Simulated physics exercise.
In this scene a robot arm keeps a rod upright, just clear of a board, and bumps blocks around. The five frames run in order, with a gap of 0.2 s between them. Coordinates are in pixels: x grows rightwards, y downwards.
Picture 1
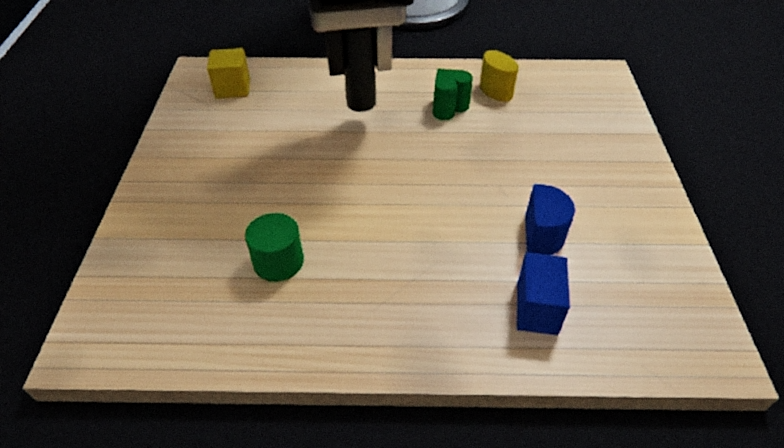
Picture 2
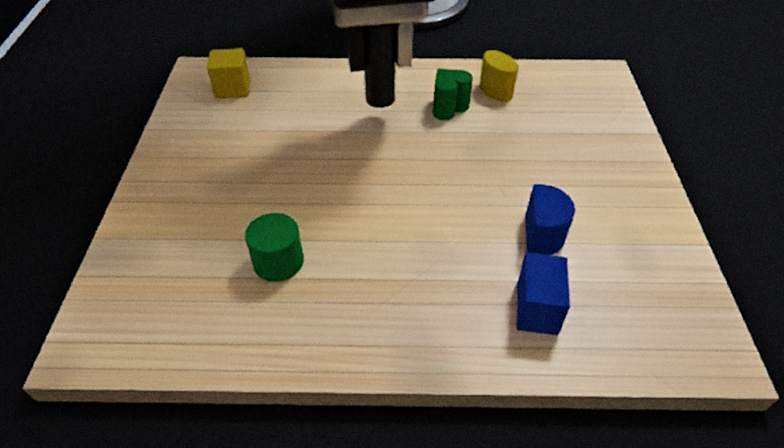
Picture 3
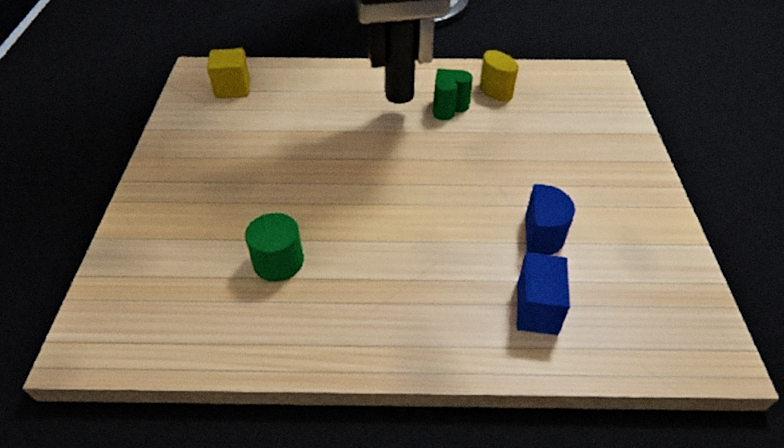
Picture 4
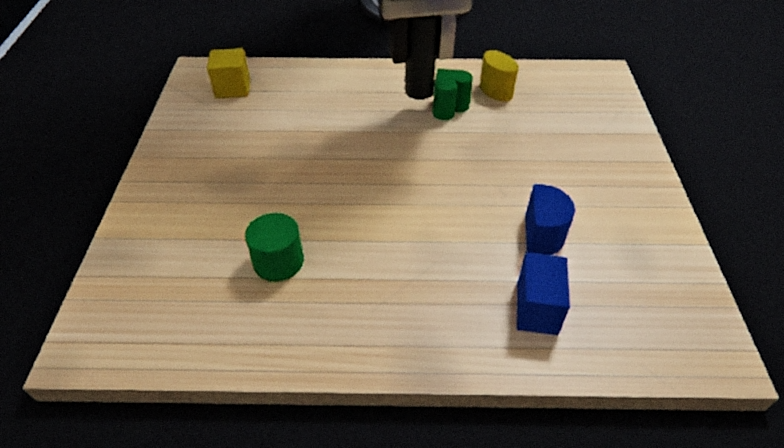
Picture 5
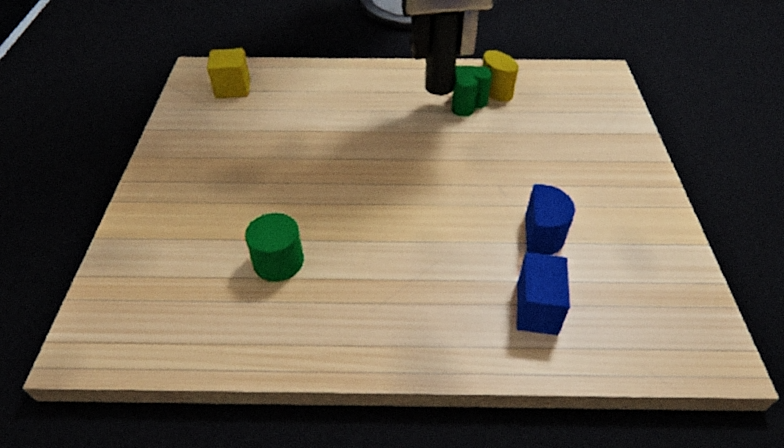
On a wooden board, a dark rod moves right past scattered blocks and pushes a green heart toward a yellow block.
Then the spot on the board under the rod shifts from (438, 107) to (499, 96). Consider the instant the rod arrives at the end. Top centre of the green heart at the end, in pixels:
By then it is at (534, 71).
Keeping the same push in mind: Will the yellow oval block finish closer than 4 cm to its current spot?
Yes, that is how it ends up.
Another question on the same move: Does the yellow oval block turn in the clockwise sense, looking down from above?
No, it doesn't check out.
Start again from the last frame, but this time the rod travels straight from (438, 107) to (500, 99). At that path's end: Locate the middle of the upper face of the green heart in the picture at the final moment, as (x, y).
Most likely (535, 69).
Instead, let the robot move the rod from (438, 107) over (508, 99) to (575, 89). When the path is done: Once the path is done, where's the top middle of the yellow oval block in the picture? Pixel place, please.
Near (520, 52).
What follows on the original path. Halfway along, rod (471, 82); green heart (504, 71); yellow oval block (514, 55), turned 45° anticlockwise.
At the end, rod (502, 77); green heart (534, 71); yellow oval block (518, 53), turned 50° anticlockwise.
